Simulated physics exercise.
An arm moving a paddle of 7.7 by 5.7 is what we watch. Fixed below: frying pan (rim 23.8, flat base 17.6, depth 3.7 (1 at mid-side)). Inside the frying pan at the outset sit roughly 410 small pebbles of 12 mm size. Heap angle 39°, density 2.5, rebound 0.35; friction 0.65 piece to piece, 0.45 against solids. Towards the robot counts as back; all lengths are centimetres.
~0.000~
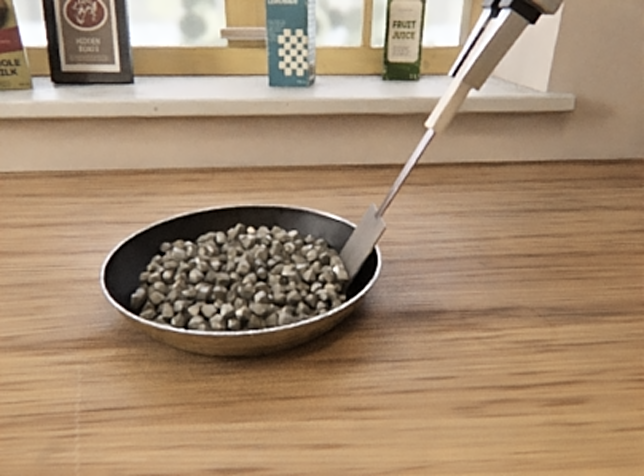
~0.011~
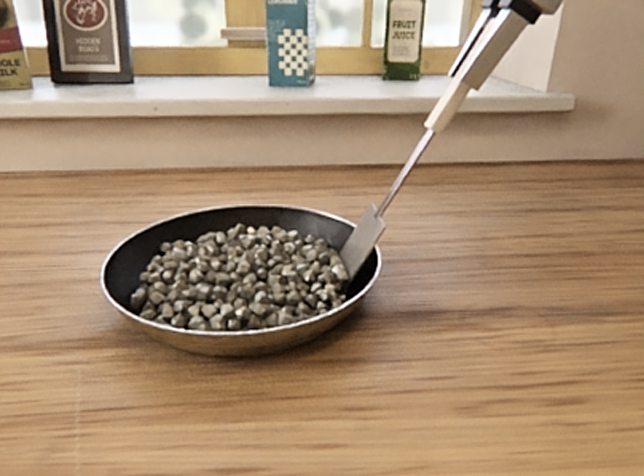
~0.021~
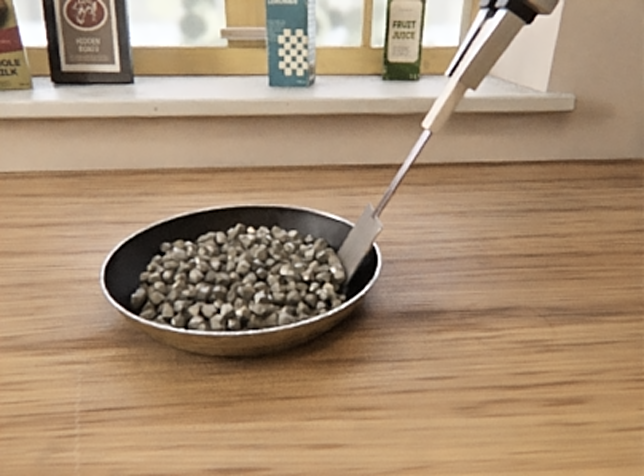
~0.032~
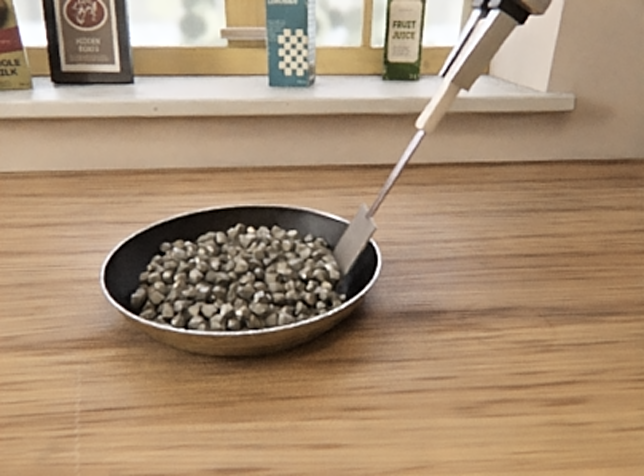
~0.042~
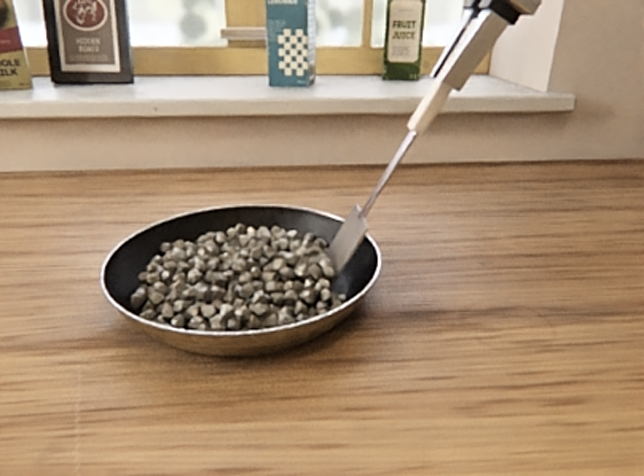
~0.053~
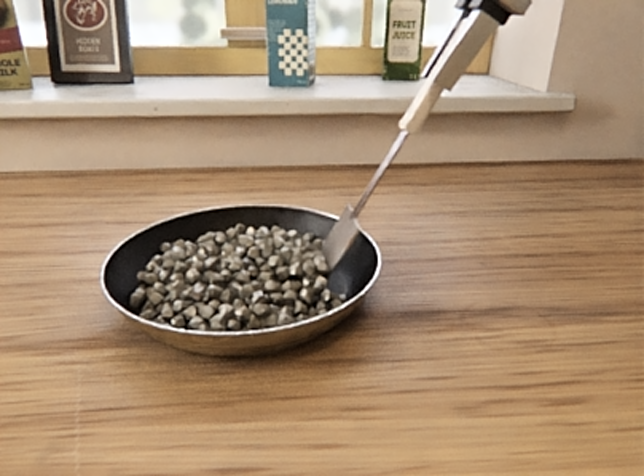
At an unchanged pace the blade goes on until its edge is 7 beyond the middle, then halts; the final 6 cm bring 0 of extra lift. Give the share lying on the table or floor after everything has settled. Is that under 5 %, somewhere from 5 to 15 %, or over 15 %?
It is from 5 to 15 %.
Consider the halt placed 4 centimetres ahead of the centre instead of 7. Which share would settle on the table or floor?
That would give close to 5 per cent.
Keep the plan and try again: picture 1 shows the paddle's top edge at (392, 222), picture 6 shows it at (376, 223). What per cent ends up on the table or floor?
Roughly 0 percent ends up there.
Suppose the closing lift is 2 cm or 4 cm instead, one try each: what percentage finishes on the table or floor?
I'd say close to 15 percent for the first and close to 15 percent for the second.
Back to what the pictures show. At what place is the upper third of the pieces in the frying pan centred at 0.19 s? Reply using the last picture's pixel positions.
Near (189, 260).
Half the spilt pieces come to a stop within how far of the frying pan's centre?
Estimate: Near 16 cm.
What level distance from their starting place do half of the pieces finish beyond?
The figure is about 3 cm.
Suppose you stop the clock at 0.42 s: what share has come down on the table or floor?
Share at that moment: About 8 %.
By 0.12 s, sloping 61°, highest piece 6 above the table; 411 in the frying pan.
By 0.19 s, sloping 61°, highest piece 6 above the table; 410 in the frying pan, 1 on the blade or in flight.
By 0.42 s, sloping 61°, highest piece 6 above the table; 379 in the frying pan, 29 on the table or floor, 3 on the blade or in flight.
By 1.47 s, sloping 61°, highest piece 5 above the table; 378 in the frying pan, 33 on the table or floor.
Final count, 378 in the frying pan, 33 on the table or floor. That is 8 % on the table or floor.
